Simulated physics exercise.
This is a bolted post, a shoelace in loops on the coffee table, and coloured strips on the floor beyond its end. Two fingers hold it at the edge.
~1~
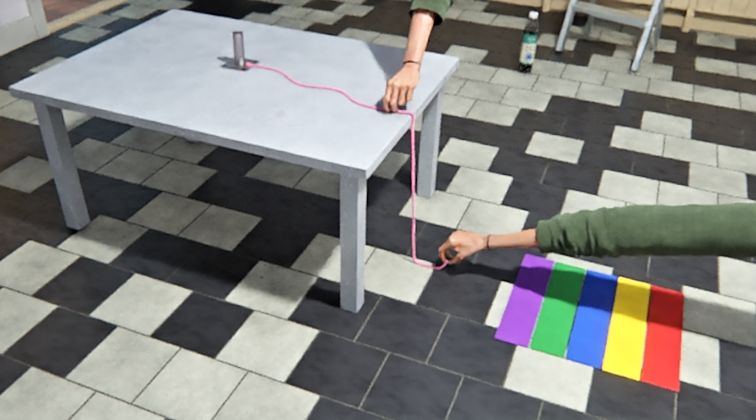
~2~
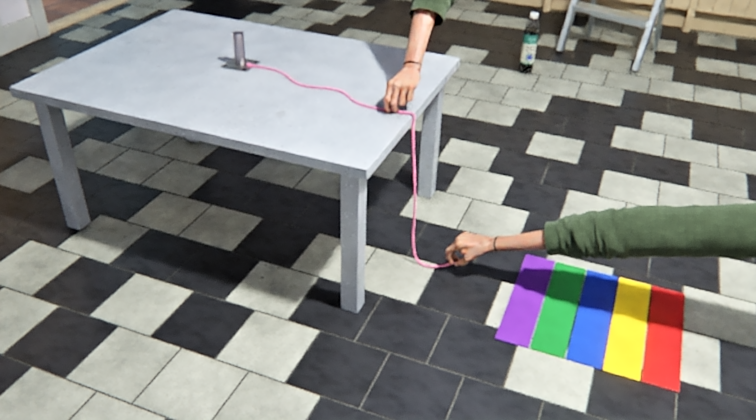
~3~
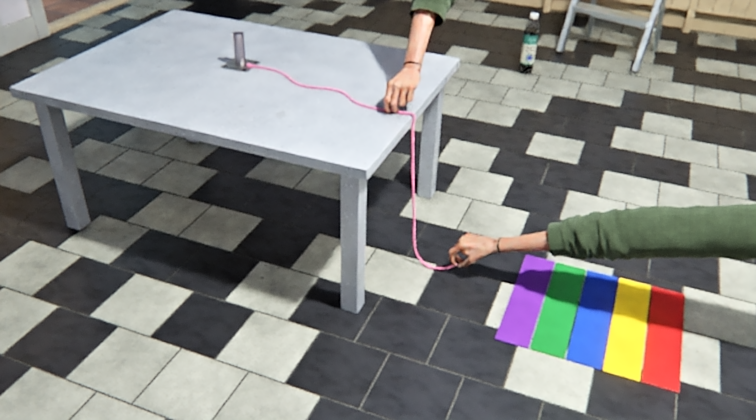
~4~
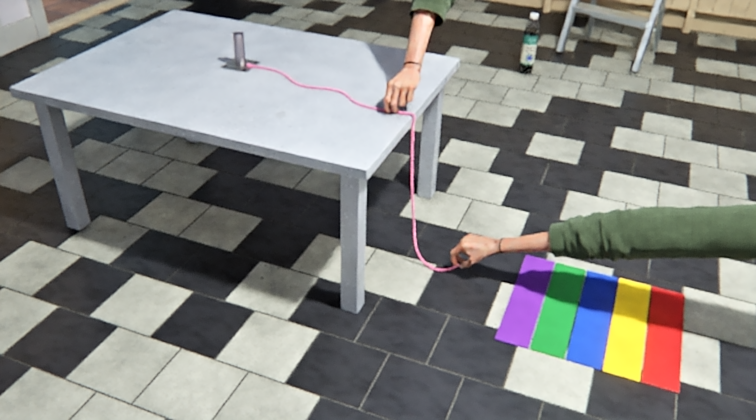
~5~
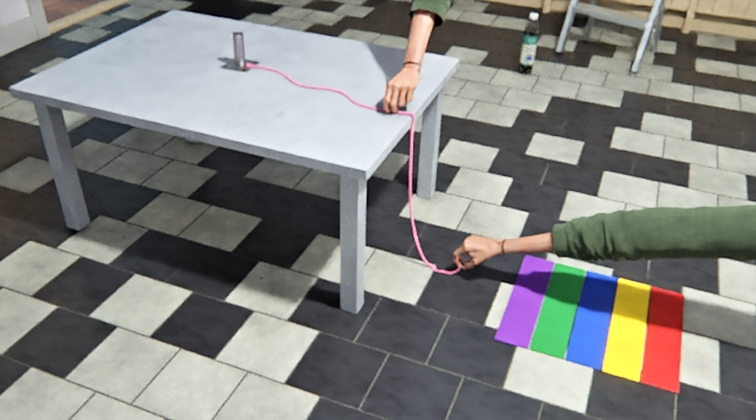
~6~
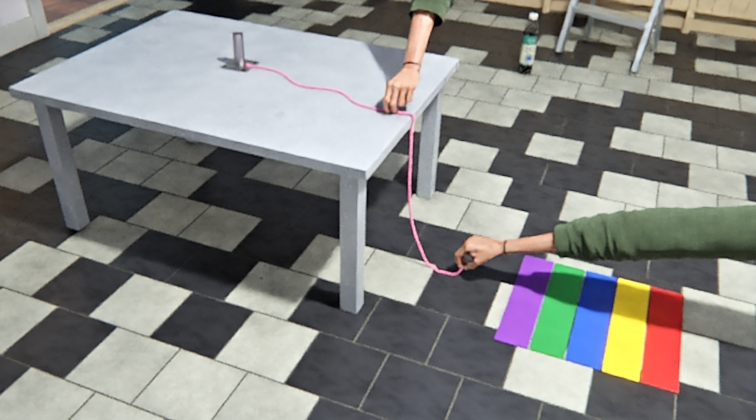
A pink shoelace runs from a small upright metal post across a pale grey table, seen from above at an angle in a room with black and white floor tiles. Fingers press it at the table's right edge, while purple, green, blue, yellow and red strips lie on the floor at right. A green-sleeved arm's hand draws the hanging end slightly rightward; the camera stays still.
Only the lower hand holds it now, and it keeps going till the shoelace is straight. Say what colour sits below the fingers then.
It is green.
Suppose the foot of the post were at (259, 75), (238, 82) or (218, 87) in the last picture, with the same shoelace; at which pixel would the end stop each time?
The first try gives (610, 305), the second (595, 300) and the third (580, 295).
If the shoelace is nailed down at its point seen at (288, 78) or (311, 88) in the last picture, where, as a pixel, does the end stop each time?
Taking the tries in turn, you get (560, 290) and then (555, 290).
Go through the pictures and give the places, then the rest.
End (447, 261); purple (517, 326); green (551, 335); blue (587, 346); yellow (624, 356); red (661, 367), in the first picture.
End (454, 263); shoelace through (273, 70) (320, 88) (367, 106) (413, 137) (415, 197) (415, 253), in the second picture.
End (457, 264), in the third picture.
End (459, 265); shoelace through (273, 70) (320, 88) (367, 107) (412, 138) (412, 197) (419, 254), in the fourth picture.
End (462, 266), in the fifth picture.
End (463, 266); shoelace through (273, 70) (319, 88) (367, 107) (411, 138) (409, 197) (423, 254), in the sixth picture.
Soon after, end near (512, 279); short of the strips.
After that, end near (544, 288); over purple.
At the stop, end near (563, 293); over green. It gets as far as the green strip.
